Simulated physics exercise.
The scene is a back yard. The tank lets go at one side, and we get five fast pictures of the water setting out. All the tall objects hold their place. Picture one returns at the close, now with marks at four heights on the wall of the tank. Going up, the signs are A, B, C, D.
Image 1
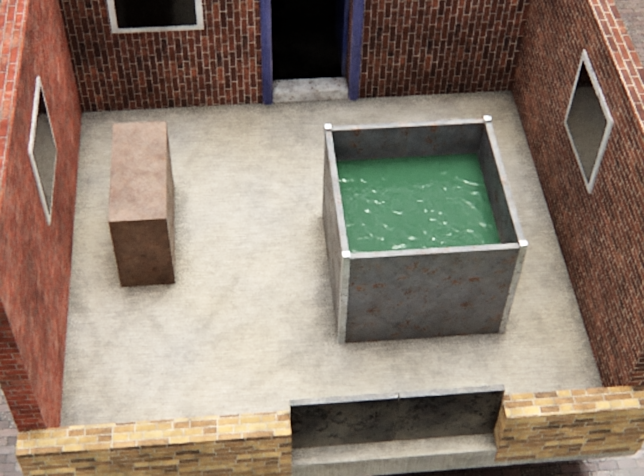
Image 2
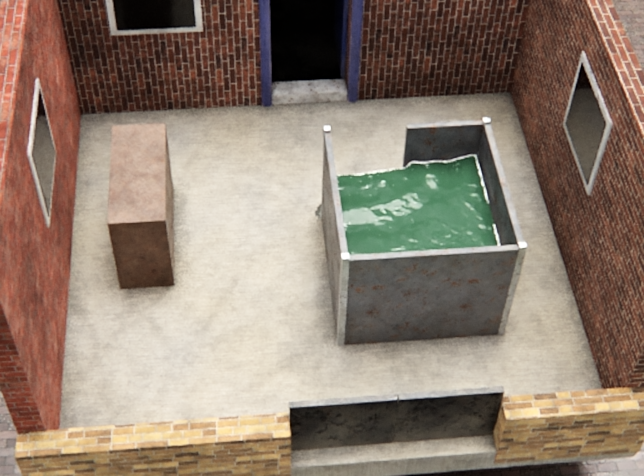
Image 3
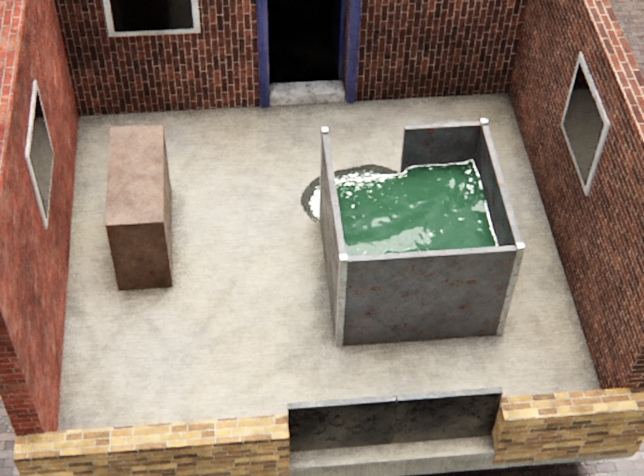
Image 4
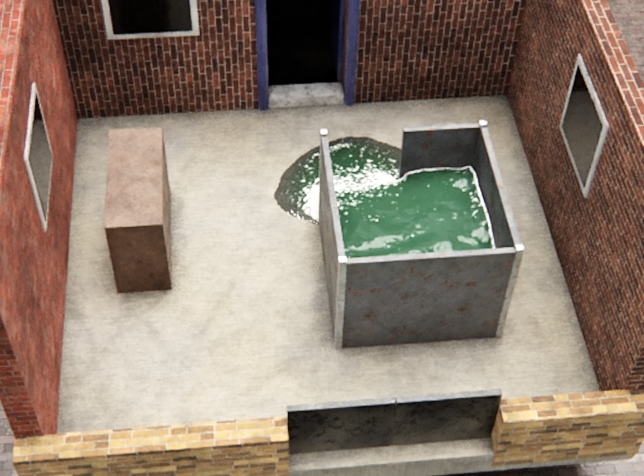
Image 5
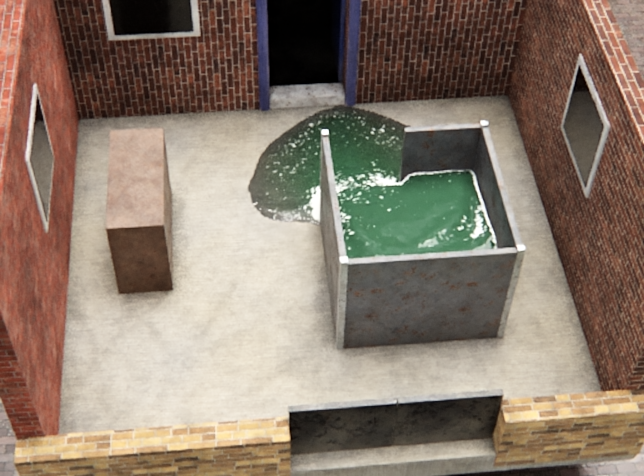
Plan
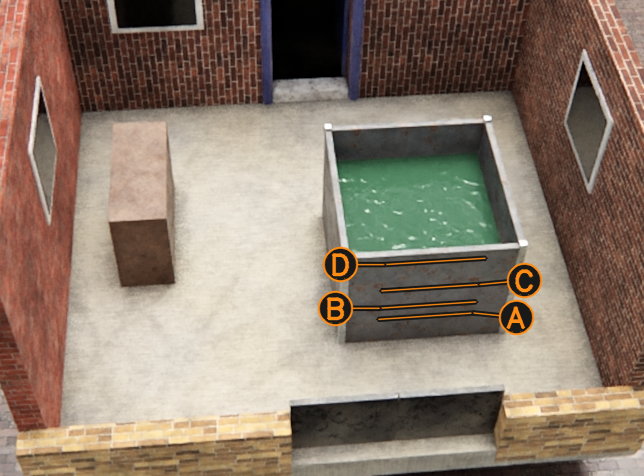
Walled back yard with a blue doorway, green water pouring from a gap in a grey tank's back and spreading across the ground.
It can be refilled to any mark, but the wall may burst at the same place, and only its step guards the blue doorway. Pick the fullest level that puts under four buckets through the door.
It is A.
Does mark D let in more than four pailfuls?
Yes, it does.
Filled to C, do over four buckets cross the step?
Yes, it does.
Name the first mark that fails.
That is mark B.
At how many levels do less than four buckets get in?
One.
On the marked copy, A at (426, 316); B at (427, 305); C at (430, 287); D at (434, 261); from the bottom up A, B, C, D.
With A, a bucket or two gets in.
With B, about 8 bucketfuls get in.
With C, dozens of bucketfuls pour in.
With D, dozens of bucketfuls pour in.
